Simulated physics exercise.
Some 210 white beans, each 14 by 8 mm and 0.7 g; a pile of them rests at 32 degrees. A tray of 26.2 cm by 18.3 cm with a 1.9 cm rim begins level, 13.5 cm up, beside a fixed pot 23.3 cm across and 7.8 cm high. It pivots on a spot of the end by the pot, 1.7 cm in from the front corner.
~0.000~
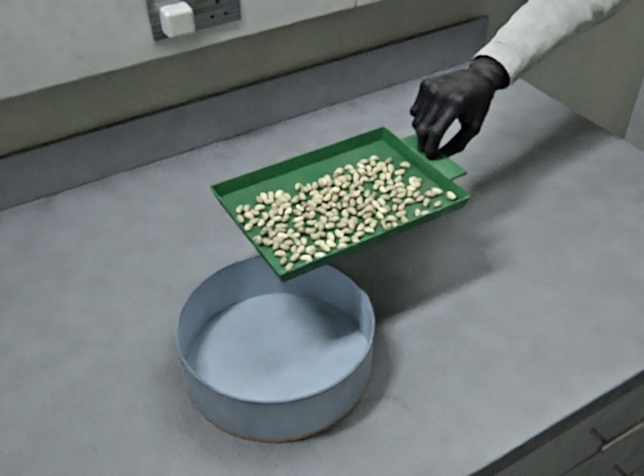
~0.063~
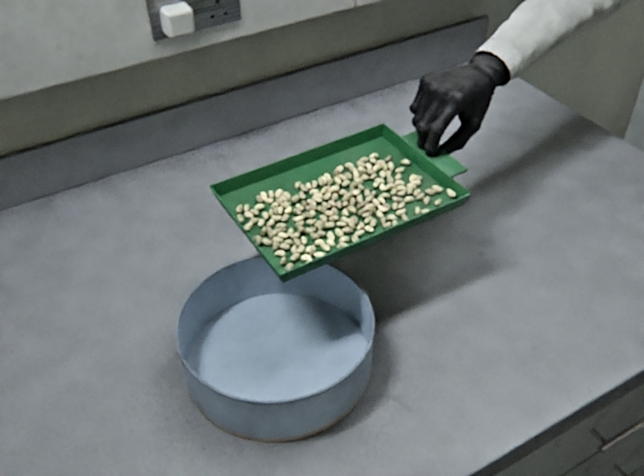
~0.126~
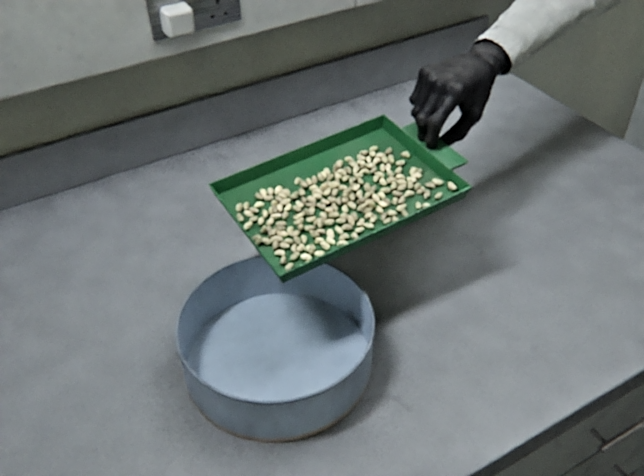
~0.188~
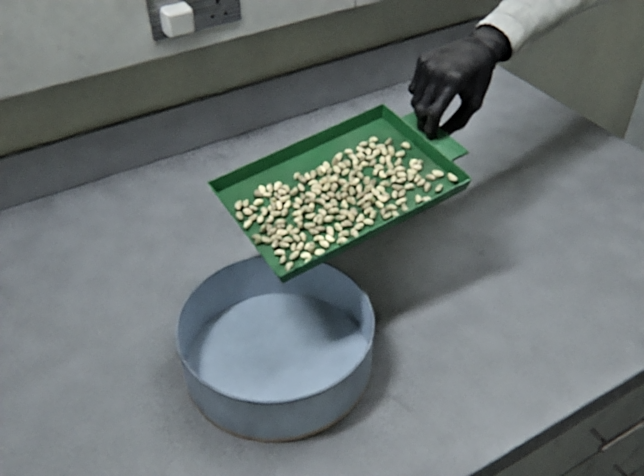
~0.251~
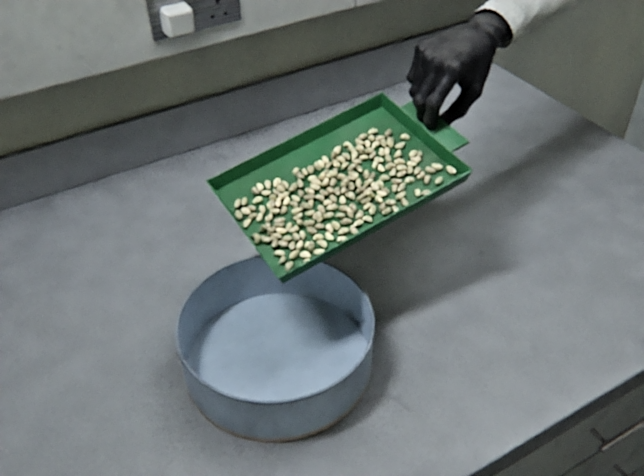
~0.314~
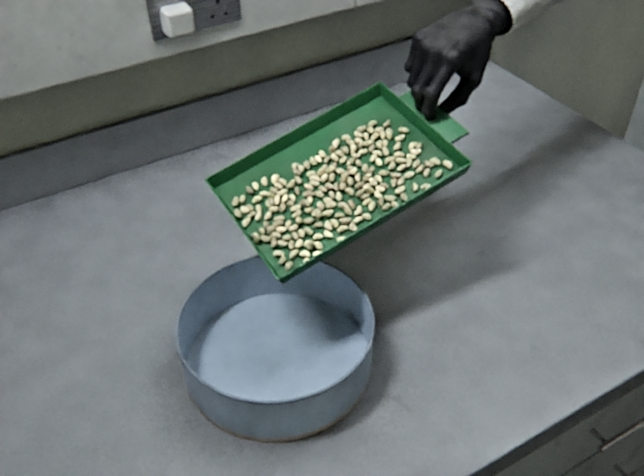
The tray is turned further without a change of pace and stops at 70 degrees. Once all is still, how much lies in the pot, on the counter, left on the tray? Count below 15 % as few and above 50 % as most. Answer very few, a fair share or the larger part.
In the pot: The larger part; on the counter: Very few; left on the tray: A fair share.
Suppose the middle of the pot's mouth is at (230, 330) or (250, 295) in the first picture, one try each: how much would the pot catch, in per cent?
About 80 and 80 per cent.
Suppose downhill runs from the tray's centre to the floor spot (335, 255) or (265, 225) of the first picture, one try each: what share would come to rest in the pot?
About 90 and 35 per cent.
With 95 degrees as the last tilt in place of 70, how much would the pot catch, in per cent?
In that case some 100 per cent.
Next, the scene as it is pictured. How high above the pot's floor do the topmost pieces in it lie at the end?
About 1.5 cm.
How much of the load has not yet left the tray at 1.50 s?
Roughly 45 per cent.
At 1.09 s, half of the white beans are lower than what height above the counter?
About 20 cm.
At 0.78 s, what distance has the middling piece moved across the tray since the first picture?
About 5 cm.
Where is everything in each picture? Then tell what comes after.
Tray tilt 0 degrees, front corners at (282, 270) and (465, 195); middle of the pieces at (339, 207); pot at (275, 320), in the first picture.
Tray tilt 1 degrees, front corners at (282, 270) and (465, 193); middle of the pieces at (339, 205), in the second picture.
Tray tilt 4 degrees, front corners at (281, 271) and (466, 186), lowest corner left front; middle of the pieces at (339, 201), in the third picture.
Tray tilt 7 degrees, front corners at (281, 272) and (466, 178), lowest corner left front; middle of the pieces at (338, 196), in the fourth picture.
Tray tilt 11 degrees, front corners at (280, 273) and (466, 170), lowest corner left front; middle of the pieces at (337, 192), in the fifth picture.
Tray tilt 14 degrees, front corners at (280, 274) and (466, 162), lowest corner left front; middle of the pieces at (336, 187); pot at (275, 320). The tray's pace is about 55 degrees a second, in the sixth picture.
Then, at 0.78 s, tilt 41 degrees; the tray holds 100 %, the pot 0 %.
Then, at 1.09 s, tilt 58 degrees; the tray holds 100 %, the pot 0 %.
Then, at 1.50 s, tilt 70 degrees; the tray holds 45 %, the pot 45 %.
By 2.6 s all is still; pot 75 %, counter 0 %, tray 25 %.
